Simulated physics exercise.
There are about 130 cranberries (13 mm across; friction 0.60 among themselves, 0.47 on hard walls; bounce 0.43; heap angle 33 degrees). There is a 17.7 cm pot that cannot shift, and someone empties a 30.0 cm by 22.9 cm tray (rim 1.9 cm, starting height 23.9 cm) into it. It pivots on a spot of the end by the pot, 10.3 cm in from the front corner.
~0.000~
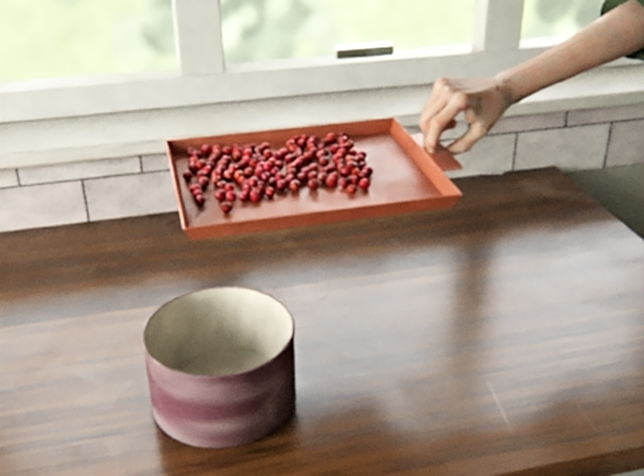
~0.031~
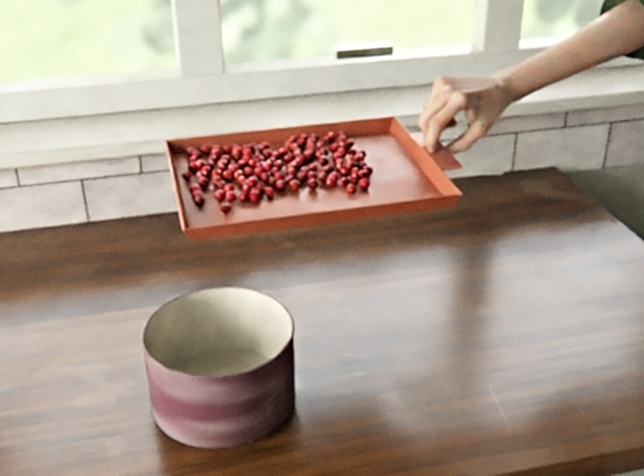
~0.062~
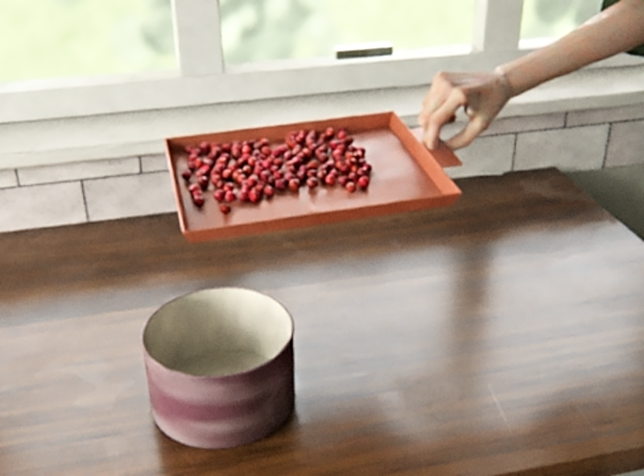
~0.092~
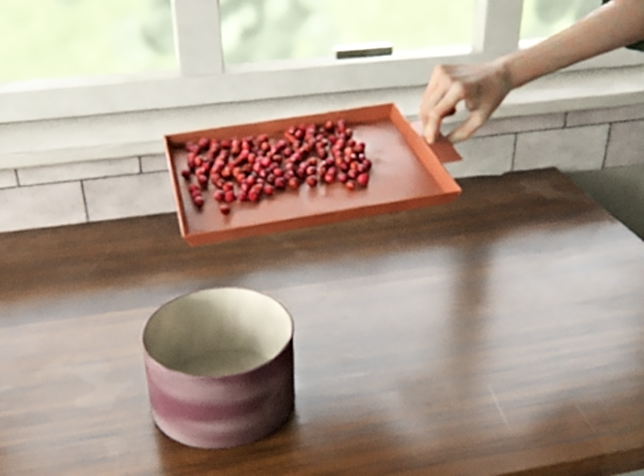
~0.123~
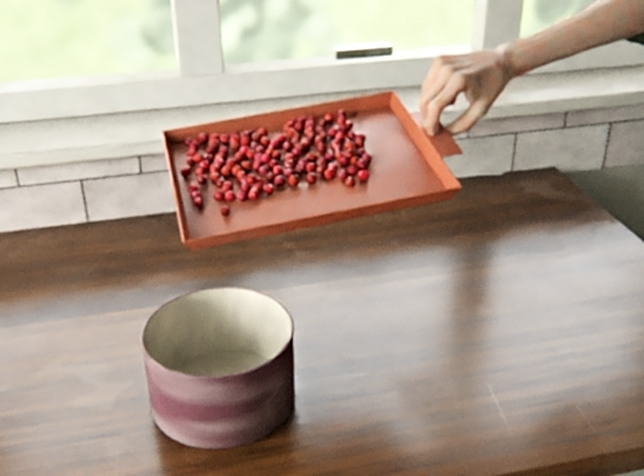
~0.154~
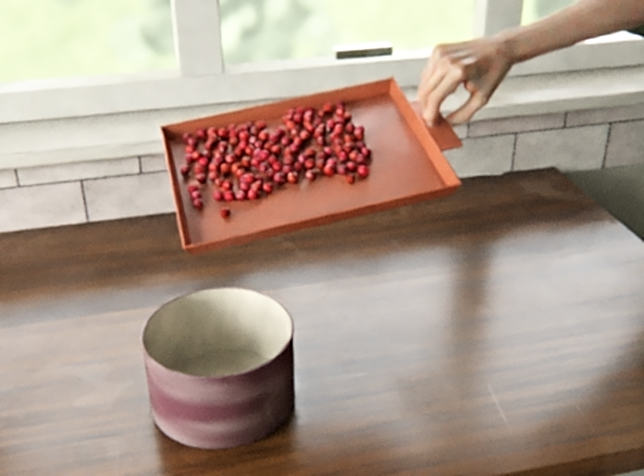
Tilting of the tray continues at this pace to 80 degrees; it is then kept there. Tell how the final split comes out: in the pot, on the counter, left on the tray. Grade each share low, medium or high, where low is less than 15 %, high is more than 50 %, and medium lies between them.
Shares - pot: High, counter: Low, tray: Low.
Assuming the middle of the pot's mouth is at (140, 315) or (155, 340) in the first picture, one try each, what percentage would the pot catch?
Spot one: Some 20 per cent; spot two: Some 70 per cent.
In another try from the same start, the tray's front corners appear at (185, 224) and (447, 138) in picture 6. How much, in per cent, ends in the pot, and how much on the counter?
The pot gets 5 and the counter 95.
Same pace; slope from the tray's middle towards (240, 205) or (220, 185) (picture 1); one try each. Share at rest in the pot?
Roughly 75 per cent on the first try and 0 per cent on the second.
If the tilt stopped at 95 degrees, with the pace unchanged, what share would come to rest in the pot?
Roughly 100 %.
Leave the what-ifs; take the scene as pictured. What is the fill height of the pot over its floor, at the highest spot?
Roughly 3.0 cm up.
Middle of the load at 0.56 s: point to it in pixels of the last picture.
(233, 240) or thereabouts.
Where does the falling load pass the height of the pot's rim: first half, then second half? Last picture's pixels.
I'd mark about (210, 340) for the first half, then (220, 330) for the second.
Then, at 0.40 s, tilt 47 degrees; the tray holds 100 %, the pot 0 %.
Then, at 0.56 s, tilt 69 degrees; the tray holds 90 %, the pot 0 %.
Then, at 0.85 s, tilt 80 degrees; the tray holds 10 %, the pot 80 %.
At rest (1.6 s), pot 95 %, counter 0 %, tray 5 %.
